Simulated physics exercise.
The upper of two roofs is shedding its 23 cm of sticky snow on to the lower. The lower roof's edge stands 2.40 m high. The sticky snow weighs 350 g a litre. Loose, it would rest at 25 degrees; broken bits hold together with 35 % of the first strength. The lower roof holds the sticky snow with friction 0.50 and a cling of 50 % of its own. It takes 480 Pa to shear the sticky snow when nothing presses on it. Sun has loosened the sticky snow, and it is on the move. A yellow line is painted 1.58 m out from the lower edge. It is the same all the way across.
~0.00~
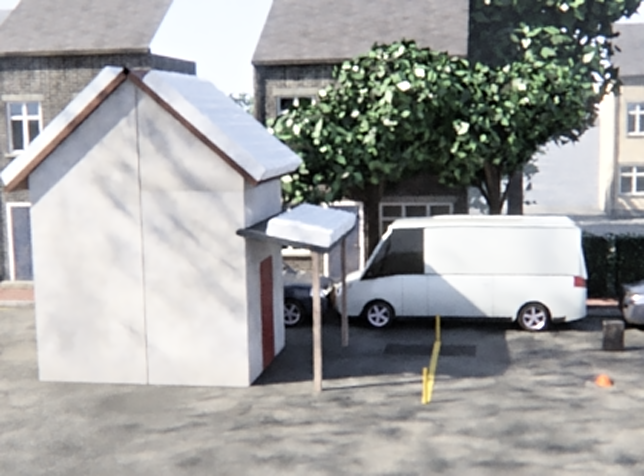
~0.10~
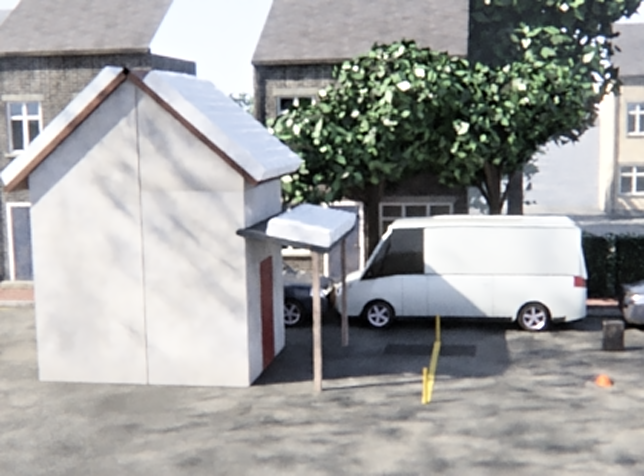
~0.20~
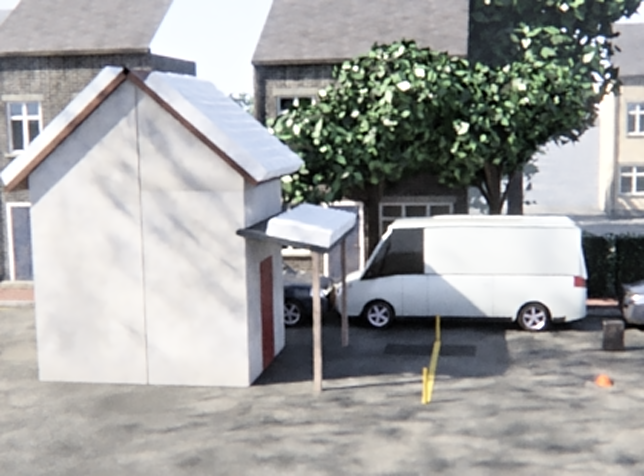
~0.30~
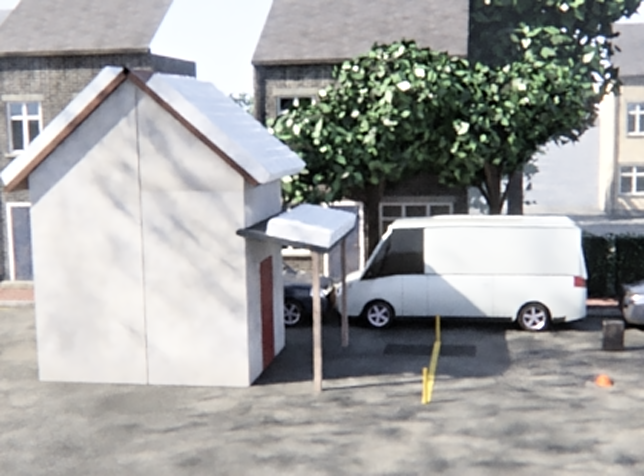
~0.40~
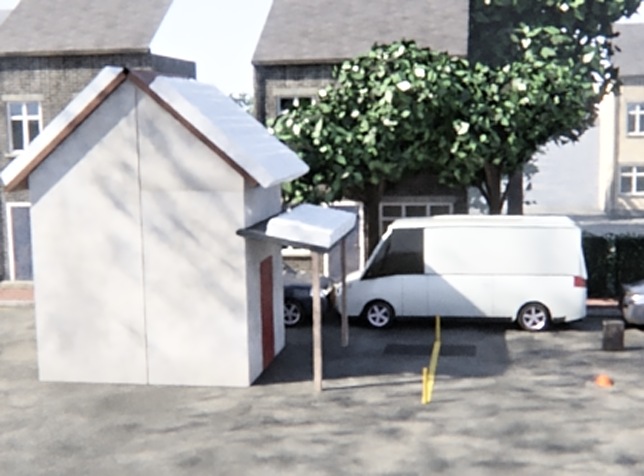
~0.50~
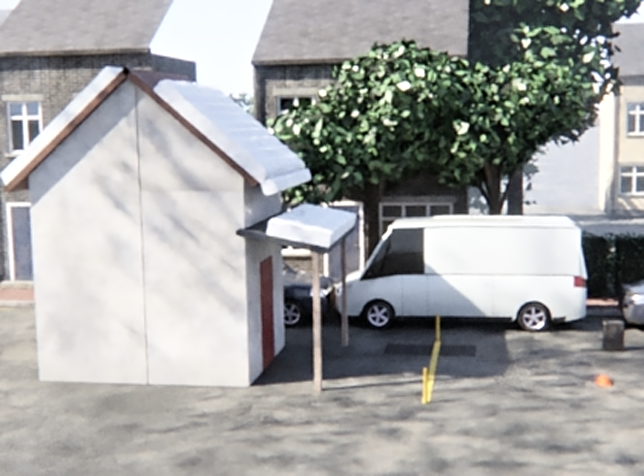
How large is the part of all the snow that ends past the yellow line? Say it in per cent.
Expect roughly 20 %.
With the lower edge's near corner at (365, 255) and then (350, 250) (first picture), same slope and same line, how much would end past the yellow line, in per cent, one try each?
In turn about 3 %, 8 %.
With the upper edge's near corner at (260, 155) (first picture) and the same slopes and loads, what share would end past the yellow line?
Then about 35 %.
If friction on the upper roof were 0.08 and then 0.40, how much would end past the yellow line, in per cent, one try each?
In that order: 50 %, 30 %.
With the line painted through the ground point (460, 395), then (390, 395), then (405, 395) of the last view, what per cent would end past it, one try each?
In turn about 12 %, 40 %, 30 %.
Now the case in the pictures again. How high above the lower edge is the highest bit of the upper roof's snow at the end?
Roughly 0.5 m.
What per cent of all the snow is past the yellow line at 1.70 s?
About 0 %.
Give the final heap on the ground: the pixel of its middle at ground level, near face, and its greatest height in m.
Near (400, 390), some 0.3 m high.
By 1.05 s, none is below the lower edge and 0 % is past the line.
By 1.70 s, none is below the lower edge and 0 % is past the line.
By 2.35 s, 54 % is below the lower edge and 6 % is past the line.
By 3.00 s, 61 % is below the lower edge and 20 % is past the line.
By 4.10 s, at the end, 63 % is below the lower edge and 20 % is past the line.
